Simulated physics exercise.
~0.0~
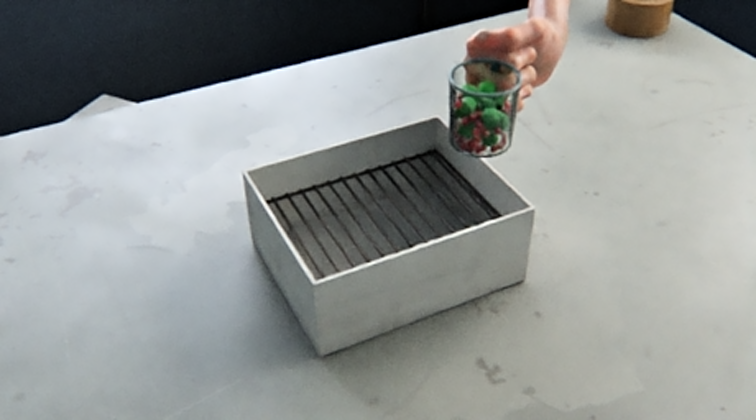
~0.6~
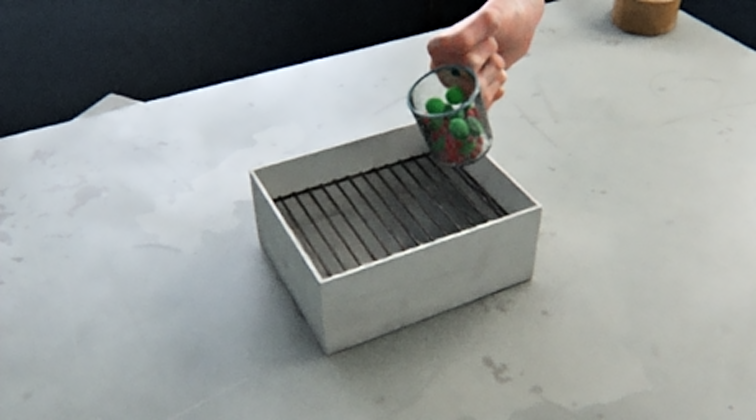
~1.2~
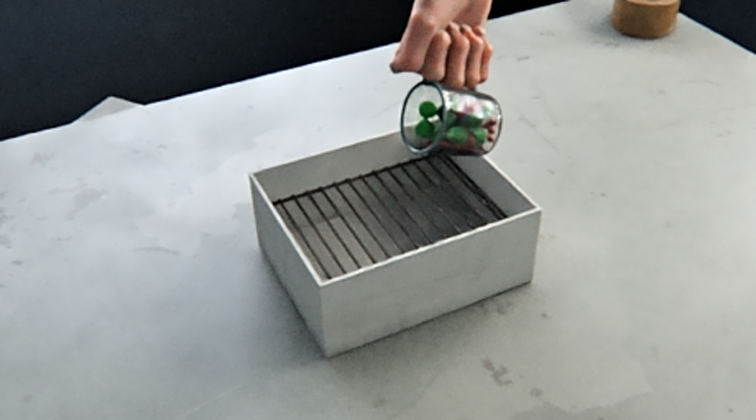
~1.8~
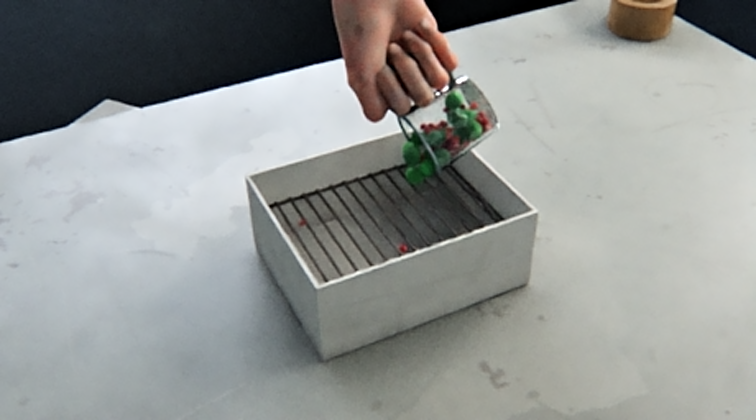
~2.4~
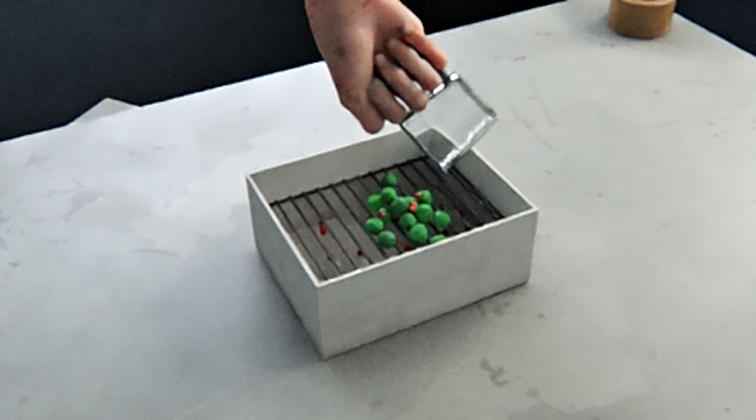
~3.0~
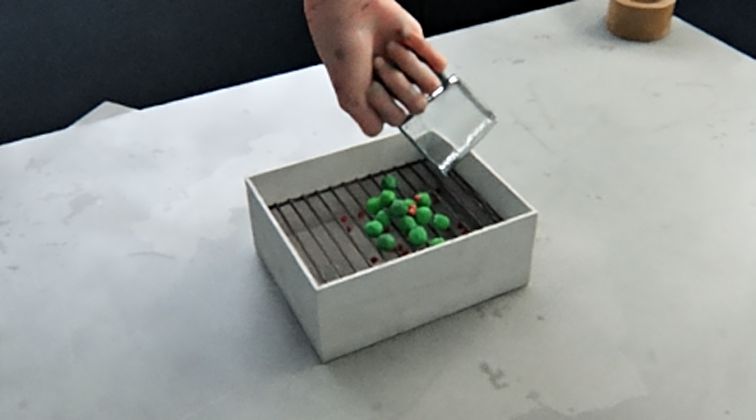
A hand tips a glass over a box; green pieces stay on the rack, most red ones fall through.
